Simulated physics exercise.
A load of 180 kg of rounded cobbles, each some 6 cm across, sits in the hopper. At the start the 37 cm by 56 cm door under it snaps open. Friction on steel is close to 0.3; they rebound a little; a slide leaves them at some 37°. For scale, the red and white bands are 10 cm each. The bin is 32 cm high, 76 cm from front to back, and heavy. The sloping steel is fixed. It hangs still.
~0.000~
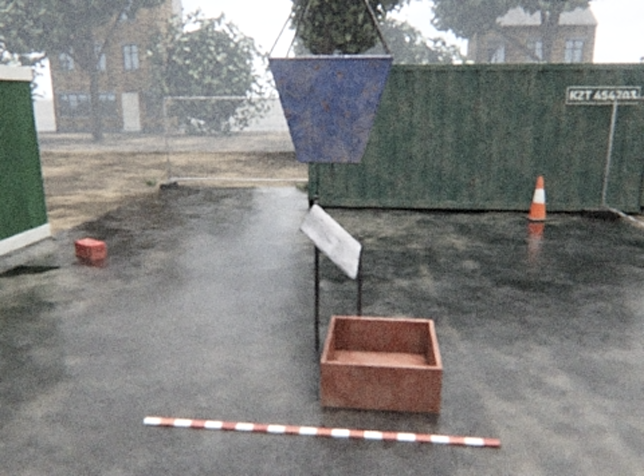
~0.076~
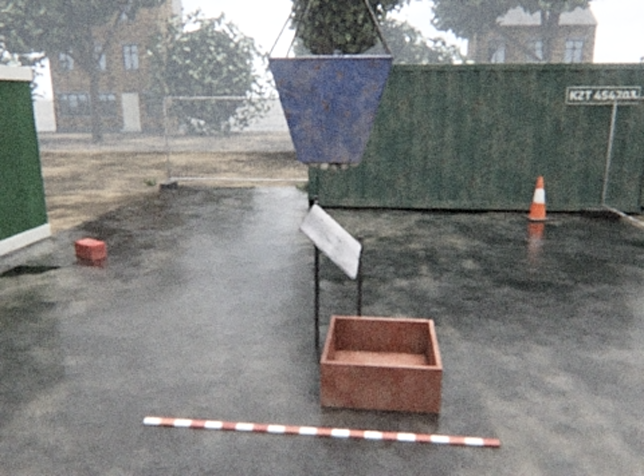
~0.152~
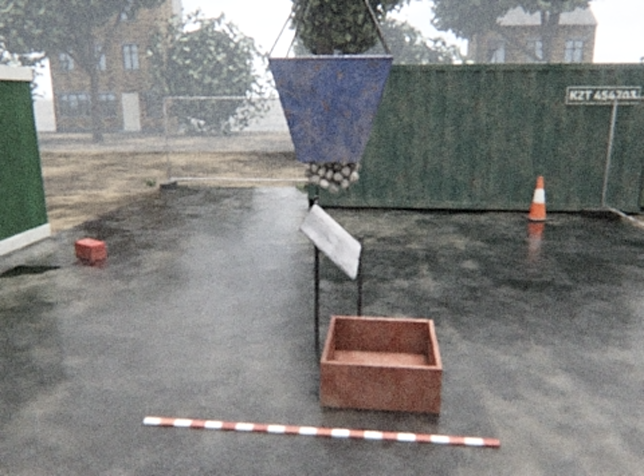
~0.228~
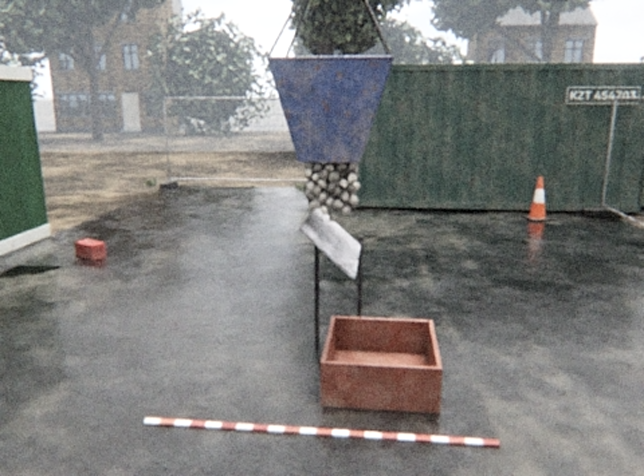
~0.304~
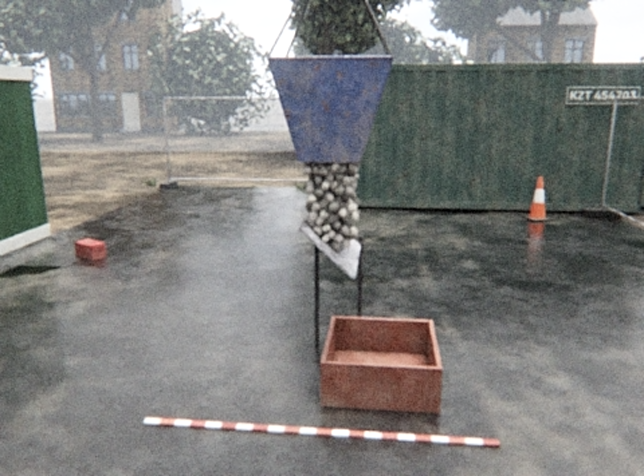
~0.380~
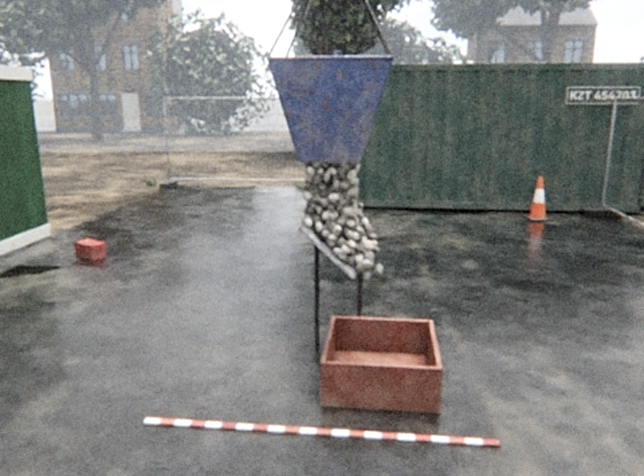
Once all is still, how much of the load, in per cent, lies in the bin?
Close to 60 in a hundred.
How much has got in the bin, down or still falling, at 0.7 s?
Some 55 per cent.
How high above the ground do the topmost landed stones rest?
Some 34 cm high.
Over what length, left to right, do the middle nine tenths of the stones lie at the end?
Roughly 140 cm.
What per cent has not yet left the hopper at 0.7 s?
About 0 per cent.
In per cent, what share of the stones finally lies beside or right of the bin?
Some 40 per cent of the load.
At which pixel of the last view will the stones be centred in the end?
Around (413, 372).
After 0.7 s, 0 % in the hopper, 22 % on the steel, 2 % falling or lying left of the bin, 55 % falling or lying in the bin, 21 % falling or lying beside or right of the bin; the stones farthest right are at (480, 372).
After 1.1 s, 0 % in the hopper, 1 % falling or lying left of the bin, 60 % falling or lying in the bin, 38 % falling or lying beside or right of the bin; the stones farthest right are at (555, 383).
After 1.7 s, 0 % in the hopper, 1 % falling or lying left of the bin, 60 % falling or lying in the bin, 39 % falling or lying beside or right of the bin.
After 2.6 s, 0 % in the hopper, 1 % falling or lying left of the bin, 60 % falling or lying in the bin, 39 % falling or lying beside or right of the bin.
After 4.5 s, 0 % in the hopper, 1 % left of the bin, 60 % in the bin, 39 % beside or right of the bin.
